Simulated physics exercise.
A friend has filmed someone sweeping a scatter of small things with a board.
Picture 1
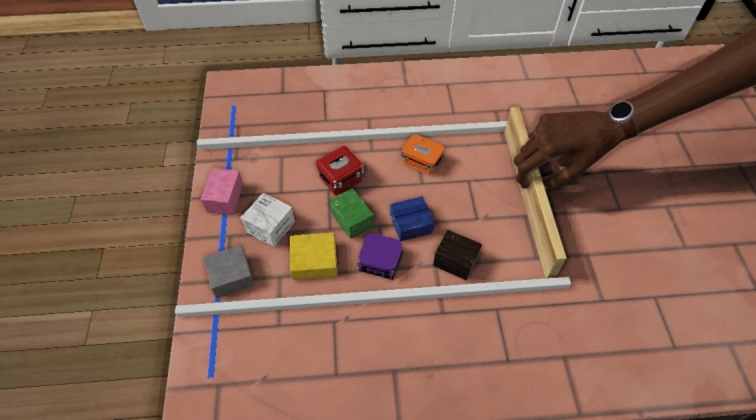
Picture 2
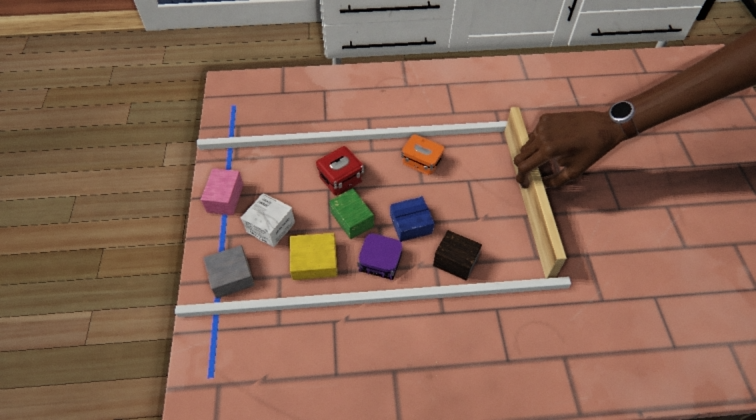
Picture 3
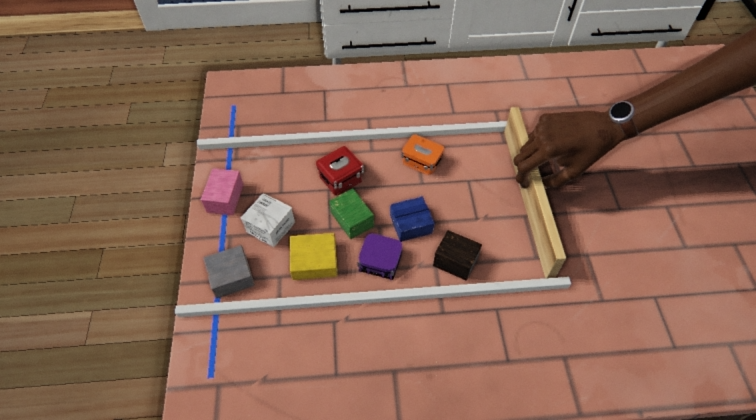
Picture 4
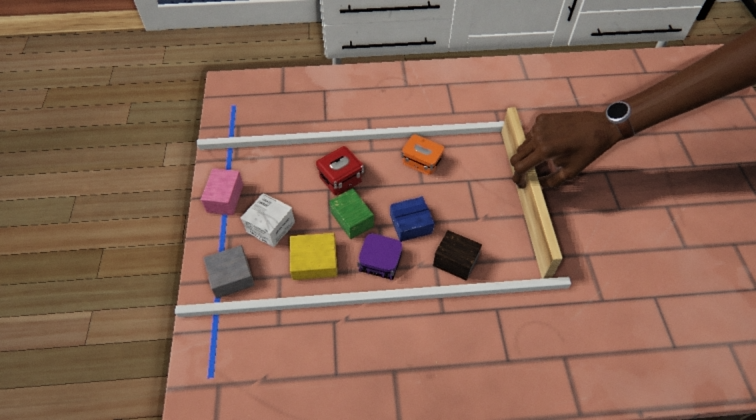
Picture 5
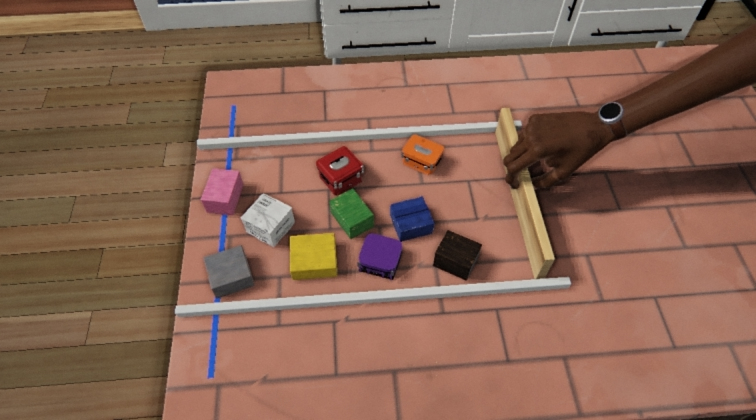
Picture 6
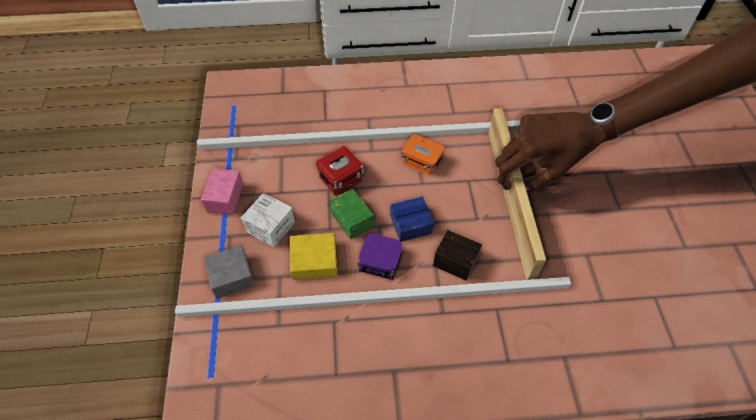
On a brick-patterned surface, a hand holds a wooden board still, then slides it slightly left toward scattered colourful blocks and cases.
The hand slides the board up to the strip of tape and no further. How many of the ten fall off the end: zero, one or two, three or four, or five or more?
Here the number that fall off is five or more.
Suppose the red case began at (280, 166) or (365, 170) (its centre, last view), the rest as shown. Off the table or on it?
In turn it goes over; stays on.
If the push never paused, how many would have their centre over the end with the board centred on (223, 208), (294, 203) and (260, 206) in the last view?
Past the end: 6, 1 and 3.
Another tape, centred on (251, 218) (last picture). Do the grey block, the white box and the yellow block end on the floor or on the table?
The grey block tumbles off; the white box tumbles off; the yellow block is lost.
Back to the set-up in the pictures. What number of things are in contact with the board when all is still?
In contact: 4.
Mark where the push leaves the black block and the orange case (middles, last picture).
The black block at (196, 285), the orange case at (215, 157).
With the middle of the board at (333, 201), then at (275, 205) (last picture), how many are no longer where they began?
First 9, then 10.
Soon after, none off yet; pink block at rest near (223, 192); grey block at rest near (229, 272); white box at rest near (269, 220).
By the end, the number that fall off is five or more; fallen, purple case, green block, yellow block, white box, grey block and pink block.
